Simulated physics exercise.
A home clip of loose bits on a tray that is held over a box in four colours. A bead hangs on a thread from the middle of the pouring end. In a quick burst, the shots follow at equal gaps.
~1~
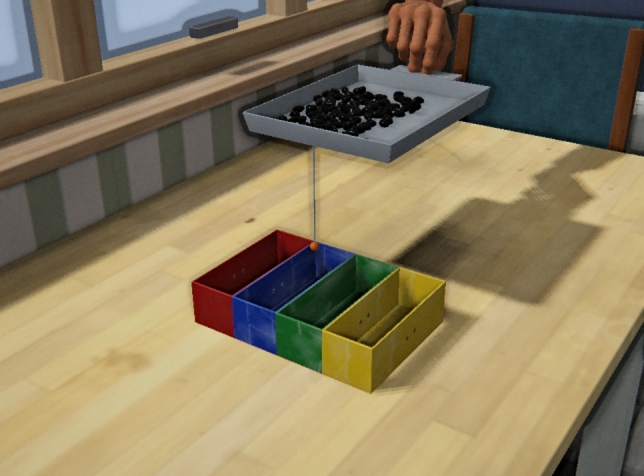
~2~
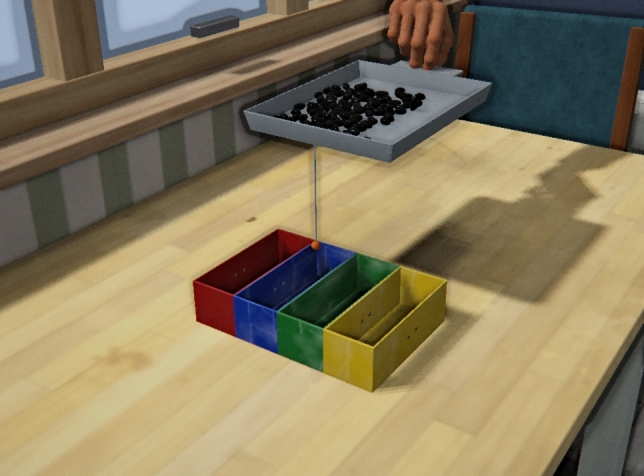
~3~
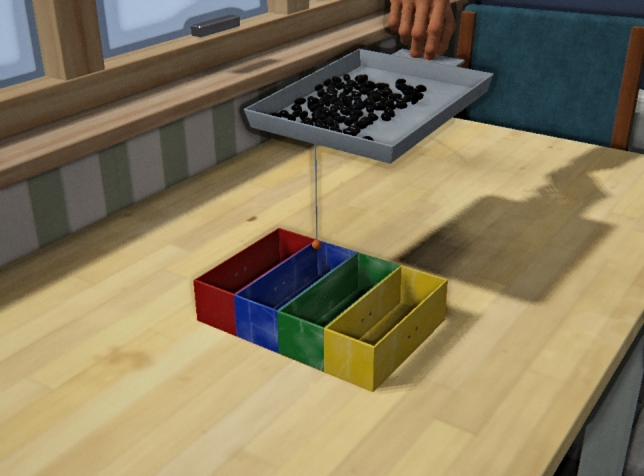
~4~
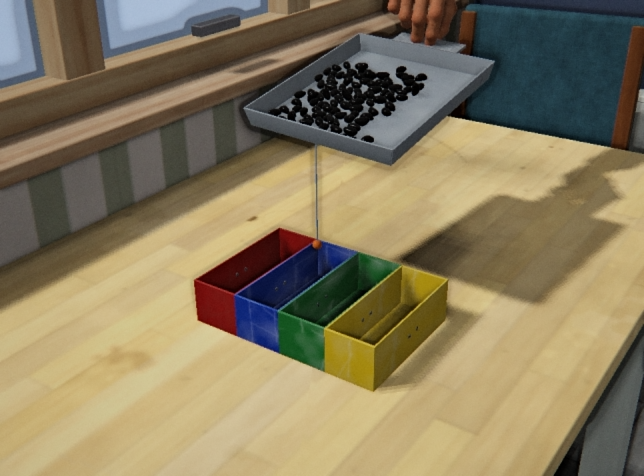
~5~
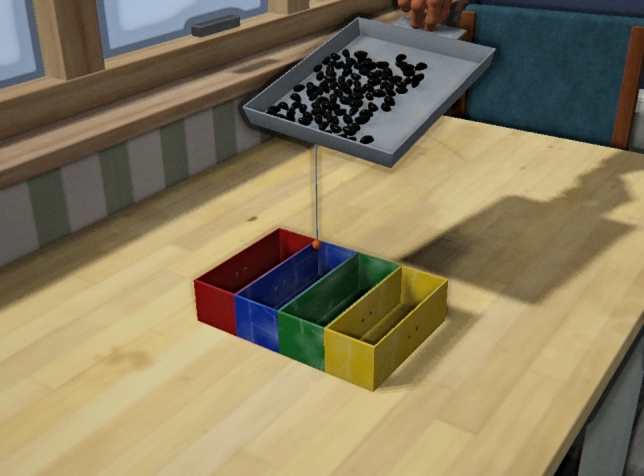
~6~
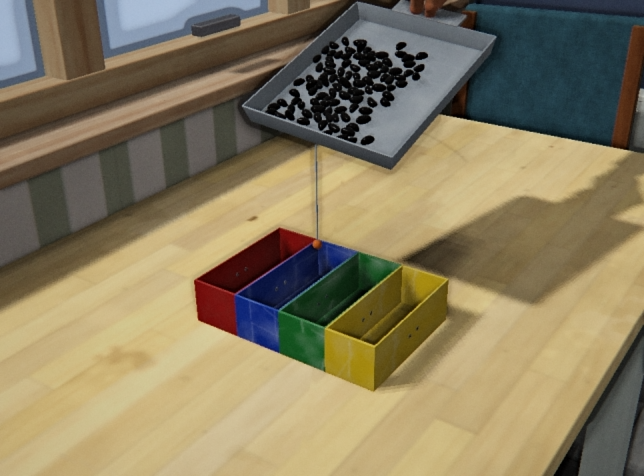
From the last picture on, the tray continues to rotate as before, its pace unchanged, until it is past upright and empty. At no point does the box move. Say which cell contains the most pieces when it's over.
It is the green cell.
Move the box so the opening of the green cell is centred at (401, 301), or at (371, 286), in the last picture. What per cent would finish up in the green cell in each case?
First placement: Some 20 %; second placement: Some 60 %.
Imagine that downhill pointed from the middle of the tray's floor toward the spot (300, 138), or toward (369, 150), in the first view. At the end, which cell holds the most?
The red cell first, the green one second.
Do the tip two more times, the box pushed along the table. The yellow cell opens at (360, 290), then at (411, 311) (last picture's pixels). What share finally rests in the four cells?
Close to 90 in a hundred, followed by close to 100 in a hundred.
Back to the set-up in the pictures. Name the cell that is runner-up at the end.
The one in second place is yellow.
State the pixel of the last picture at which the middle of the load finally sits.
Resting centre, last frame: Roughly (339, 330).
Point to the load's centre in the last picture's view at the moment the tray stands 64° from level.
I'd put the middle of the pieces at roughly (335, 111).
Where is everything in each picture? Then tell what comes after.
The first picture shows corners of the pouring end (249, 112) and (389, 143), level; middle of the load (345, 110), black beans; bead on its thread (315, 246); red cell (213, 305); blue cell (255, 322); green cell (299, 339); yellow cell (347, 357).
The second picture shows corners of the pouring end (250, 111) and (390, 142), level; middle of the load (346, 107).
The third picture shows corners of the pouring end (250, 109) and (391, 144), tipped barely, lowest at the right corner; middle of the load (347, 102).
The fourth picture shows corners of the pouring end (250, 107) and (391, 147), tipped a little, lowest at the right corner; middle of the load (347, 95).
The fifth picture shows corners of the pouring end (249, 106) and (390, 150), tipped a little, lowest at the right corner; middle of the load (346, 89).
The sixth picture shows corners of the pouring end (248, 105) and (390, 153), tipped clearly, lowest at the right corner; middle of the load (345, 83), just a few on the move; red cell (216, 304); blue cell (258, 320); green cell (302, 337); yellow cell (350, 355).
Just after the last frame, tray tipped steeply; almost all on the tray; just a few falling or outside the box.
A moment on, tray tipped past a quarter turn; roughly two thirds on the tray; about a tenth in the yellow cell; about a tenth in the green cell; just a few in the blue cell; roughly a quarter falling or outside the box.
Further on, tray tipped past a quarter turn; roughly half in the green cell; roughly a quarter in the yellow cell; roughly a quarter in the blue cell; just a few in the red cell; just a few falling or outside the box.
When it is over, tray tipped past a quarter turn; roughly half in the green cell; roughly a quarter in the yellow cell; roughly a quarter in the blue cell; just a few in the red cell; just a few outside the box.
